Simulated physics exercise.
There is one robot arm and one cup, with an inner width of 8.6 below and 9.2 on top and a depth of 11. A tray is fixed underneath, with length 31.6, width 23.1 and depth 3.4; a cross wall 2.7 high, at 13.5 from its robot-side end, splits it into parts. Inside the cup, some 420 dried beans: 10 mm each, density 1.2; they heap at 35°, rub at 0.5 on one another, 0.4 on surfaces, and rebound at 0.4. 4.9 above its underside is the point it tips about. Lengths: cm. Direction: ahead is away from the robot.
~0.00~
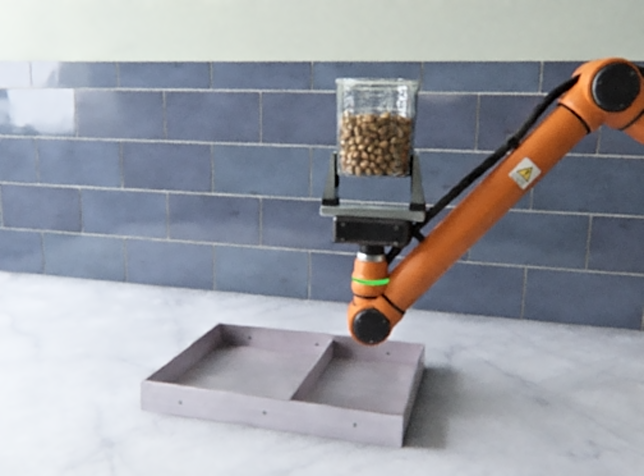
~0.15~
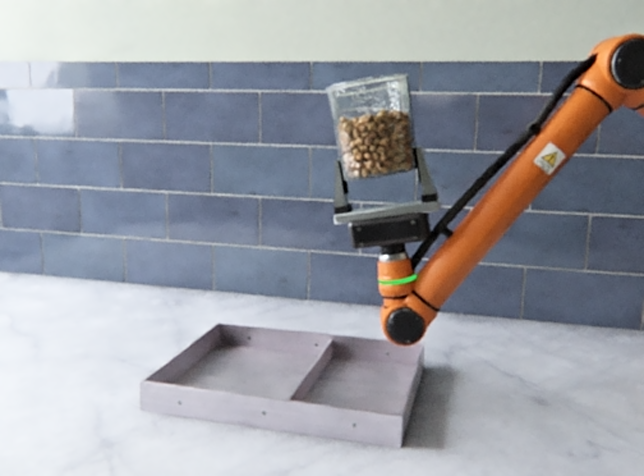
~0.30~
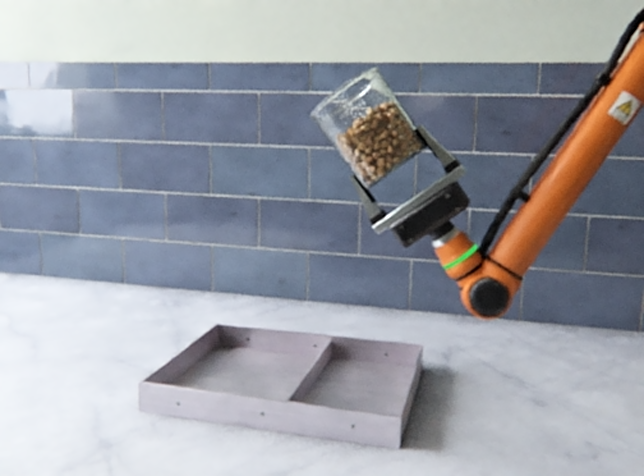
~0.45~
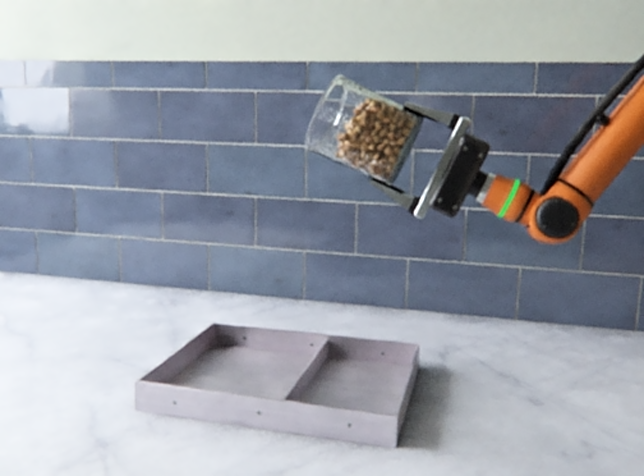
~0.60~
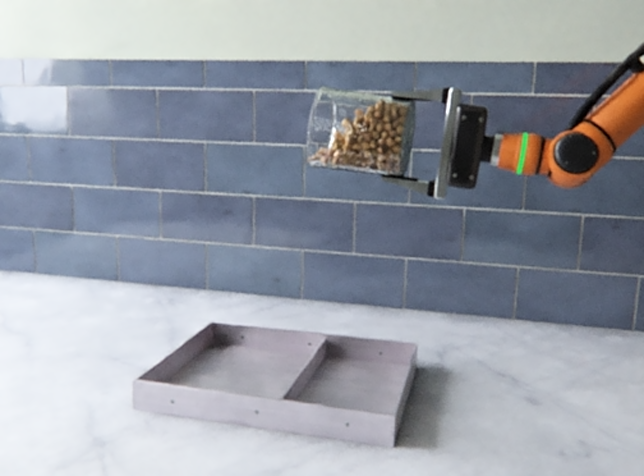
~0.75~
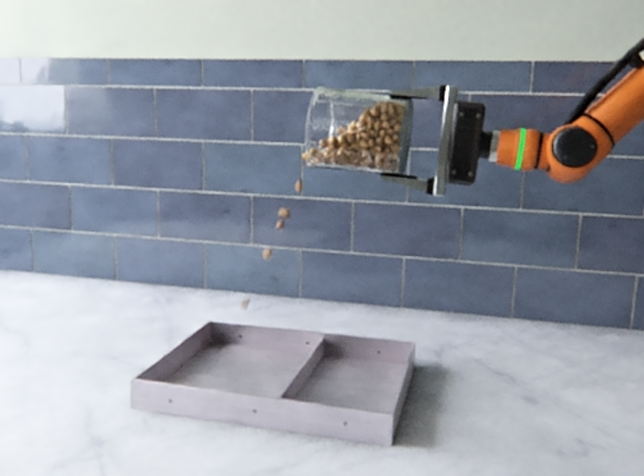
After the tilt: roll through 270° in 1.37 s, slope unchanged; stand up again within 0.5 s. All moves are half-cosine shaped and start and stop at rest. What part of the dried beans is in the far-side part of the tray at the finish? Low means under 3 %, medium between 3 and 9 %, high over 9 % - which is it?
High.
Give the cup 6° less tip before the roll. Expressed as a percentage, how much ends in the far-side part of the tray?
Roughly 20 %.
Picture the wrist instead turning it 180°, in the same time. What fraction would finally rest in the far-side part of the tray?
Roughly 25 %.
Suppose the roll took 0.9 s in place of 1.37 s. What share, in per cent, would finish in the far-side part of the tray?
You'd be looking at some 25 per cent.
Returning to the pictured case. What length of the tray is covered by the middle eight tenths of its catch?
Roughly 12 centimetres.
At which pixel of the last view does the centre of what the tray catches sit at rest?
Roughly pixel (241, 378).
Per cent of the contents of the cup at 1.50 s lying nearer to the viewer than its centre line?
Around 70 percent.
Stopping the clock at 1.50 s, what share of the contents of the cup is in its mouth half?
Around 35 percent.
After 1.50 s, tipped 86°, highest piece 37 above the table; 376 in the cup, 25 in the far-side part, 23 in flight or on a rim.
After 2.25 s, tipped 73°, highest piece 36 above the table; 290 in the cup, 120 in the far-side part, 1 in the robot-side part, 1 on the table or floor, 12 in flight or on a rim.
After 2.82 s, upright, highest piece 38 above the table; 289 in the cup, 131 in the far-side part, 3 in the robot-side part, 1 on the table or floor.
After 3.52 s, upright, highest piece 37 above the table; 289 in the cup, 131 in the far-side part, 3 in the robot-side part, 1 on the table or floor.
In the end, 289 in the cup, 131 in the far-side part, 3 in the robot-side part, 1 on the table or floor. That is 31 % in the far-side part of the tray.
